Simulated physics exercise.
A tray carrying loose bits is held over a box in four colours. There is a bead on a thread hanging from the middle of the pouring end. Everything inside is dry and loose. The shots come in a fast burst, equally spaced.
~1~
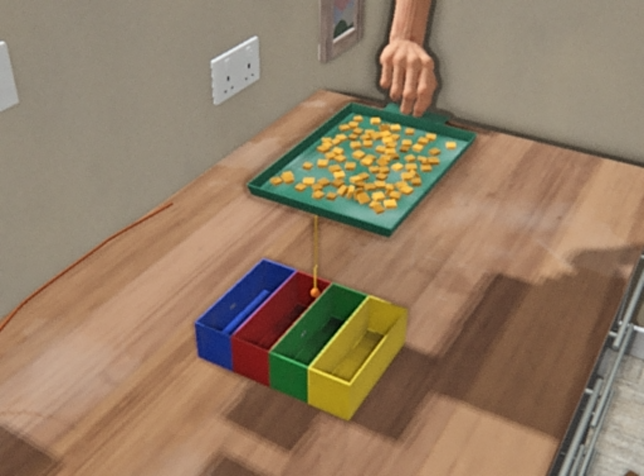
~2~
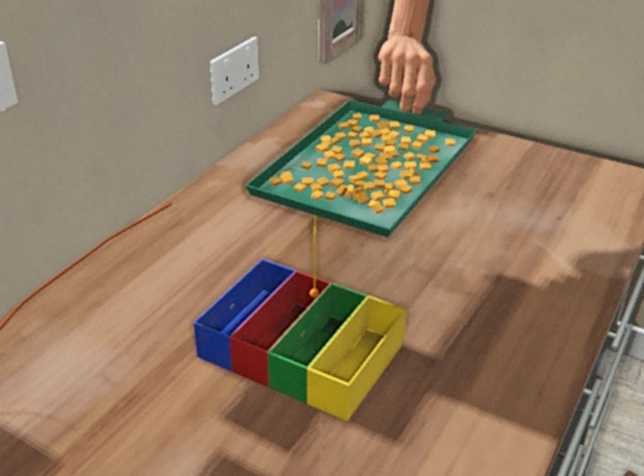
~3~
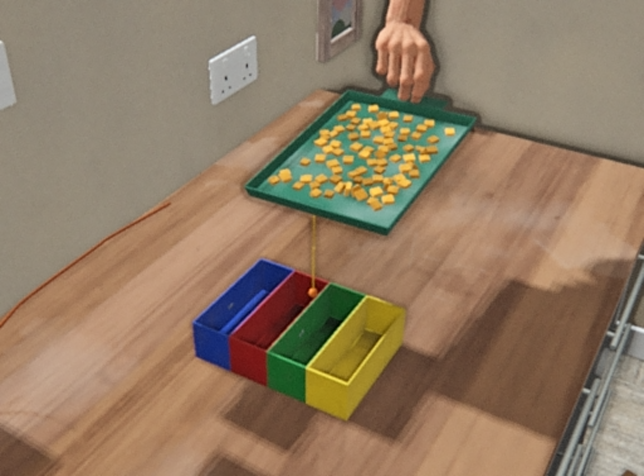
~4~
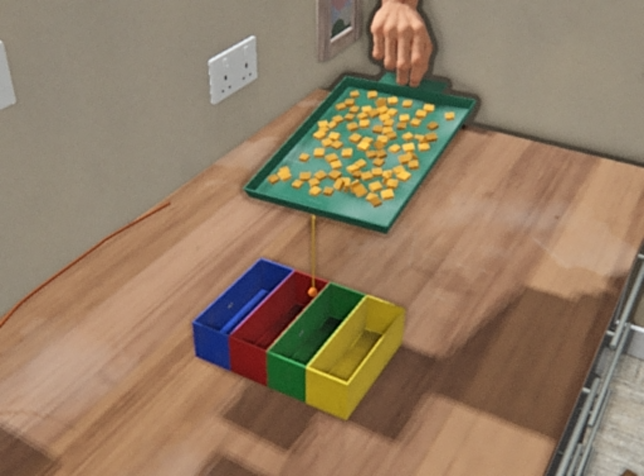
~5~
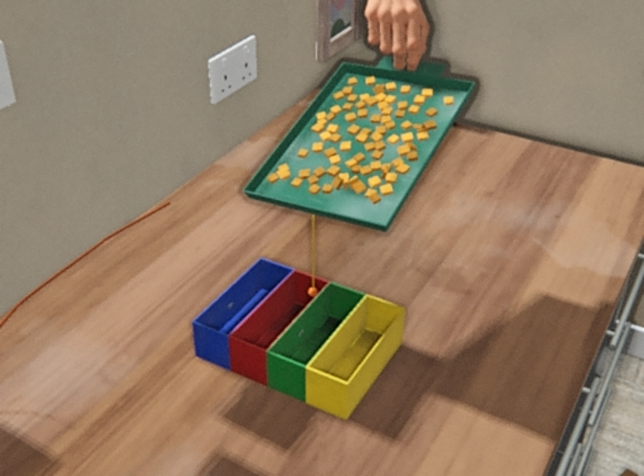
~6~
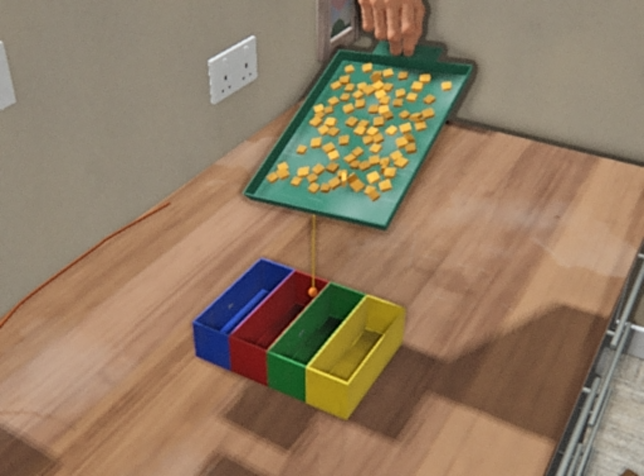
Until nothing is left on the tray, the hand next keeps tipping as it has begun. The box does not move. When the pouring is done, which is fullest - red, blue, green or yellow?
Fullest: The blue cell.
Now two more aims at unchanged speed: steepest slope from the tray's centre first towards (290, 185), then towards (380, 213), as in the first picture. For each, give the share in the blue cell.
Case one near 80 %; case two near 0 %.
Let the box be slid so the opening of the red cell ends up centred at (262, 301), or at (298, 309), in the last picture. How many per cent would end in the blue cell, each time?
Close to 30 in a hundred first, close to 50 in a hundred second.
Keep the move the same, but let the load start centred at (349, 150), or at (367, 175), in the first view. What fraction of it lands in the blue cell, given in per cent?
First case: Some 50 %; second case: Some 40 %.
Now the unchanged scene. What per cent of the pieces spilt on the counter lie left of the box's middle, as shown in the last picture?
Close to 100 in a hundred.
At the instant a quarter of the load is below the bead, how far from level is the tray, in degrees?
It sits at roughly 90°.
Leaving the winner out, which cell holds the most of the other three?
That red cell.
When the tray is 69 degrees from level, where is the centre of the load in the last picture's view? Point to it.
Roughly at (290, 193).
Just after the last frame, tray tipped steeply; almost all on the tray; about a tenth falling or outside the box.
A moment on, tray tipped past a quarter turn; roughly a third in the blue cell; roughly a quarter in the red cell; just a few in the green cell; roughly a third falling or outside the box.
Further on, tray tipped past a quarter turn; roughly half in the blue cell; roughly a quarter in the red cell; about a tenth in the green cell; about a tenth falling or outside the box.
When it is over, tray tipped past a quarter turn; roughly half in the blue cell; roughly a quarter in the red cell; about a tenth in the green cell; not one in the yellow cell; about a tenth outside the box.
